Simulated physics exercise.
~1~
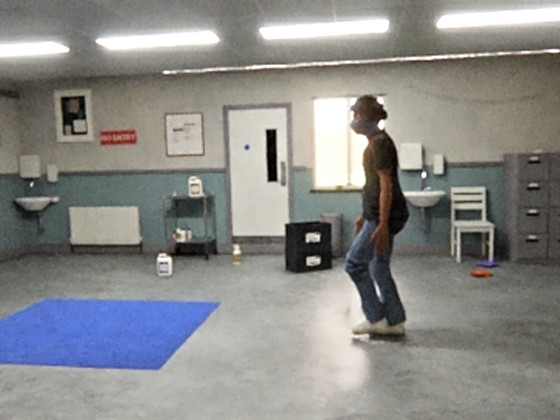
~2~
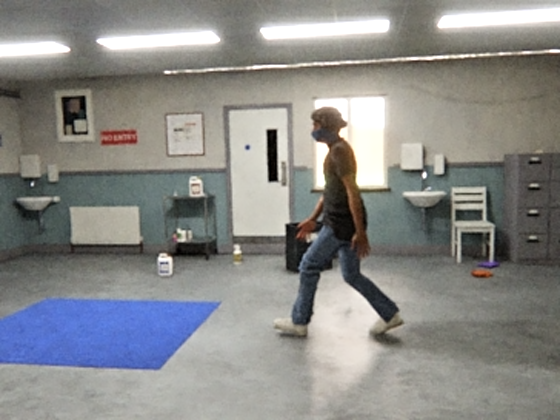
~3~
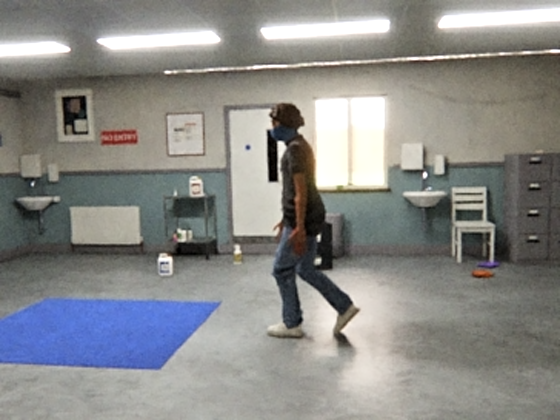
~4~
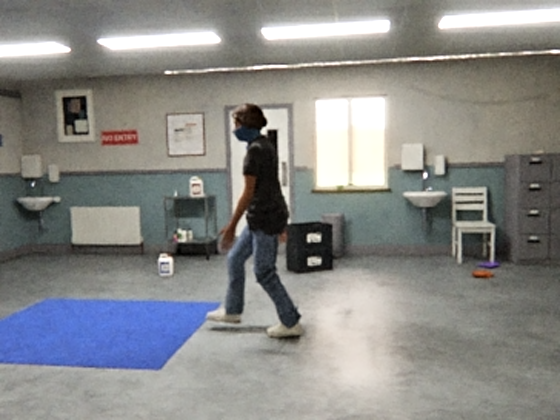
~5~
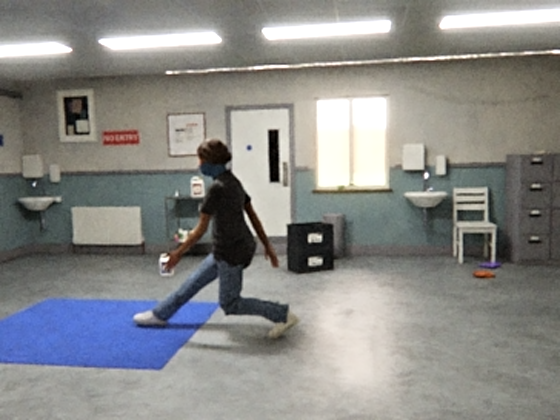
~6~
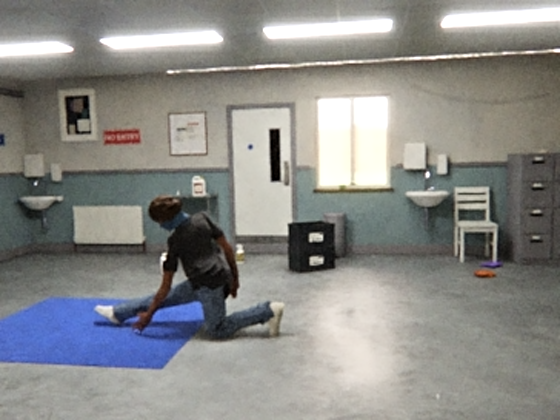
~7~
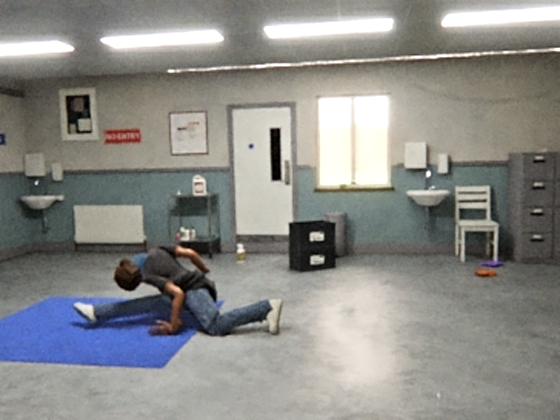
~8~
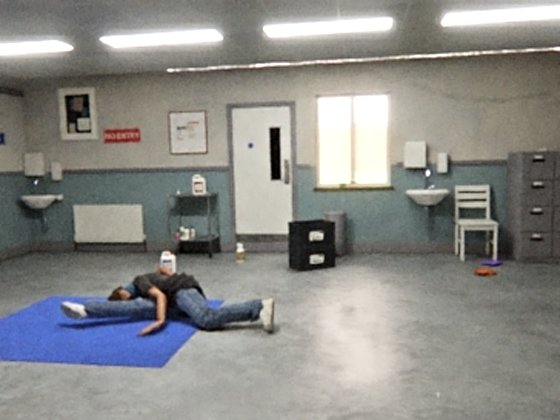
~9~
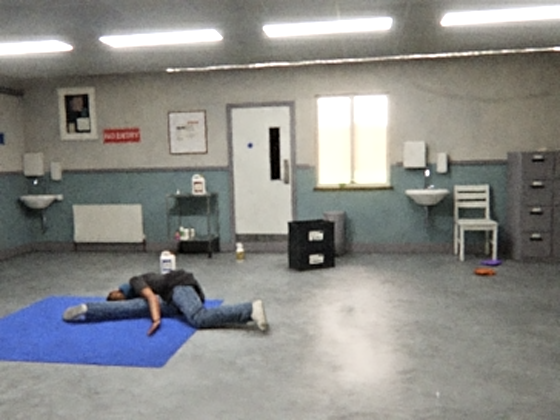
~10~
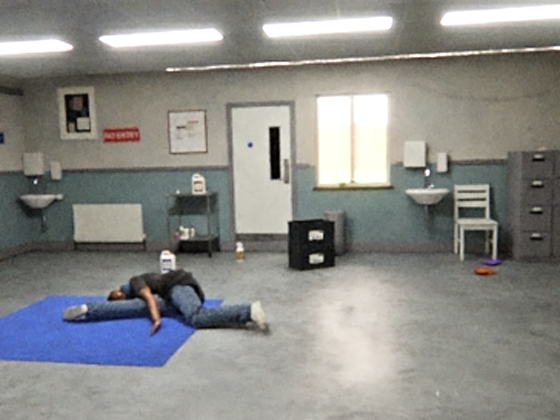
In a plain room with pale and teal walls, a white door, sinks and filing cabinets, a blue mat lies on the grey floor. A person in a dark top, jeans and a blue face covering walks steadily from right to left towards it. At the mat's near edge the person's front leg slides far forward onto the blue while the back knee sinks to the floor. The body drops low and tips forward, hands reaching down beside the legs. The person ends slumped flat over the mat, one arm stretched out and the trailing leg still on the bare floor, and stays still.
